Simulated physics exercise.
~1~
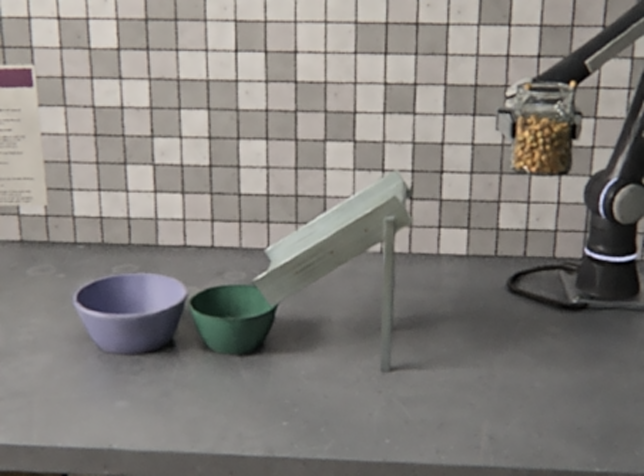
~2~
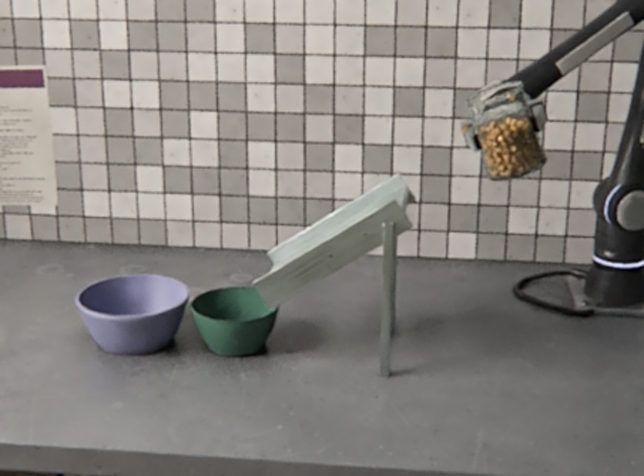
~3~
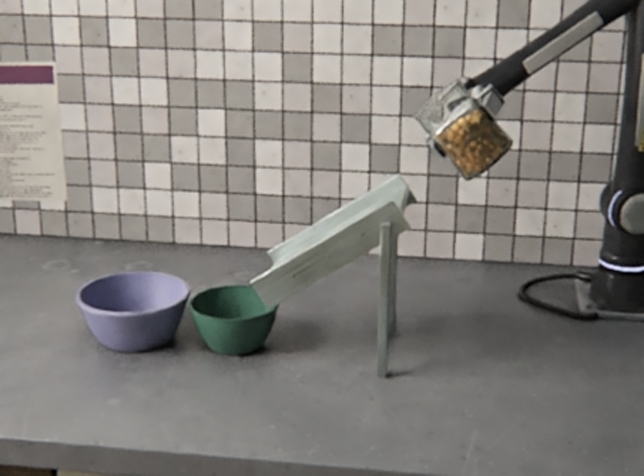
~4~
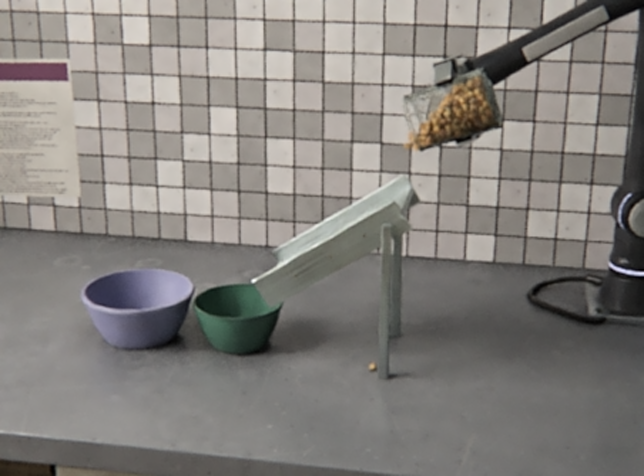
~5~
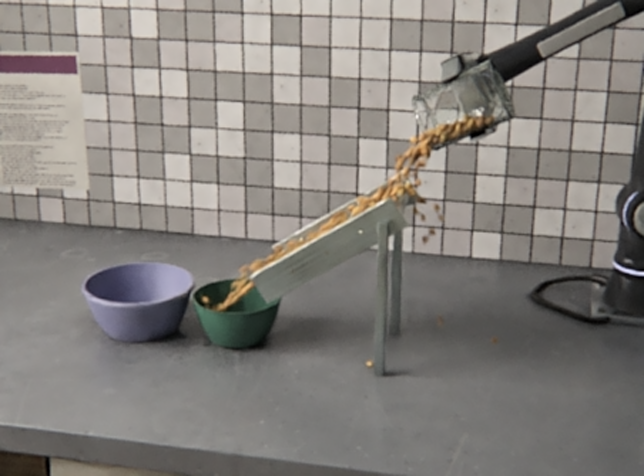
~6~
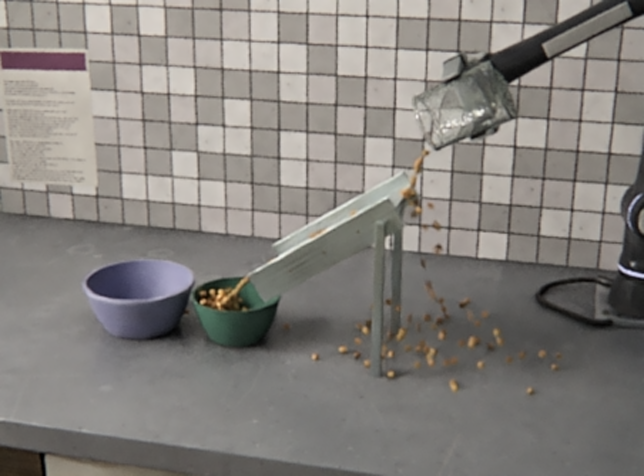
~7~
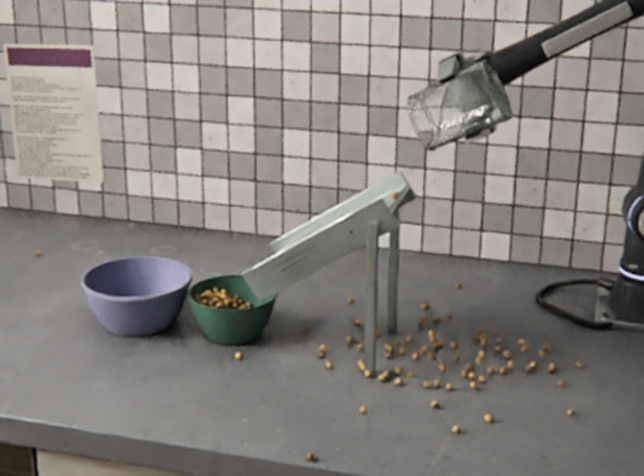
A robot arm carried a clear jar of dried chickpeas left and tipped it over a sloping chute, sending most sliding into the green bowl while many spilled across the counter beneath, leaving the jar empty and the purple bowl looking nearly untouched.
